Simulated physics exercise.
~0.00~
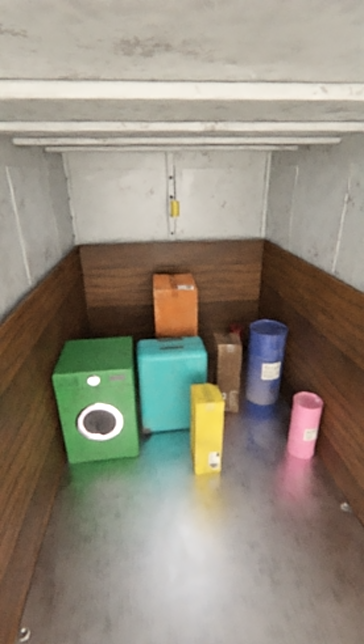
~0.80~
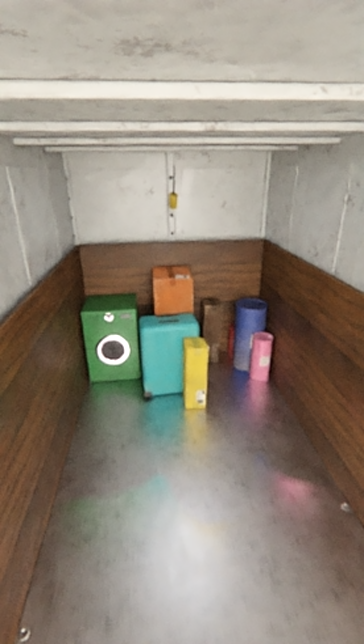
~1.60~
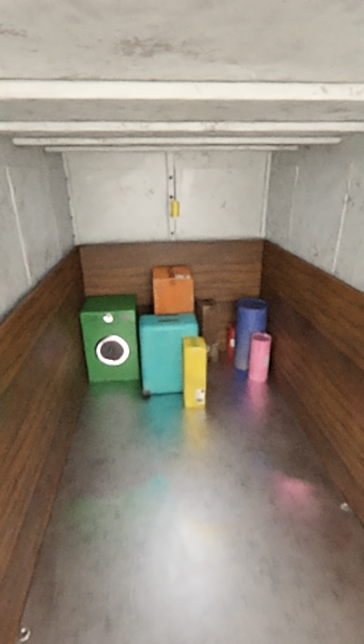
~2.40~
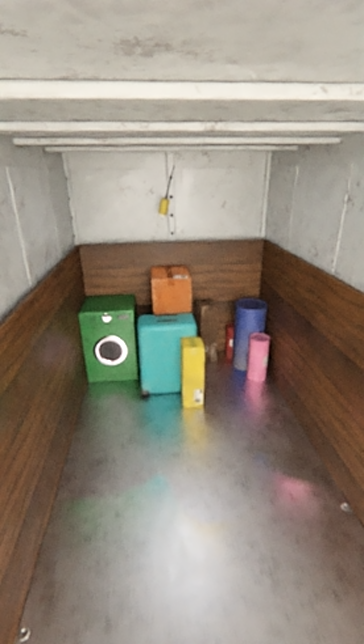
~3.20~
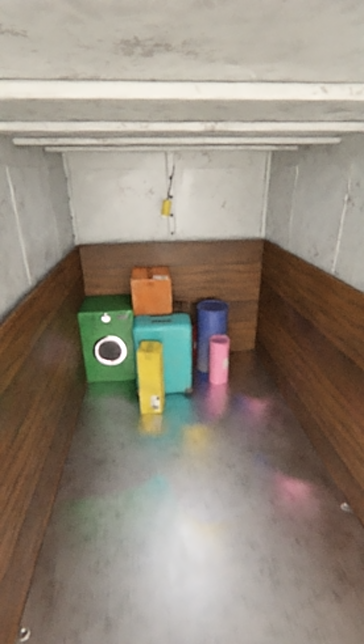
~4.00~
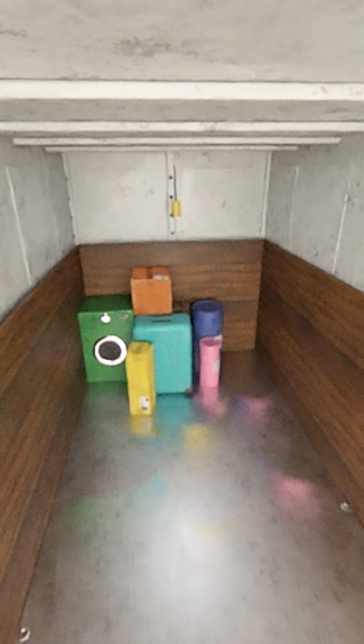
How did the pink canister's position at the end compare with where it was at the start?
At the start it stood near the right wall, closer to the viewer. By the end it was farther back and well to the left, near the middle of the bay in front of the blue drum.
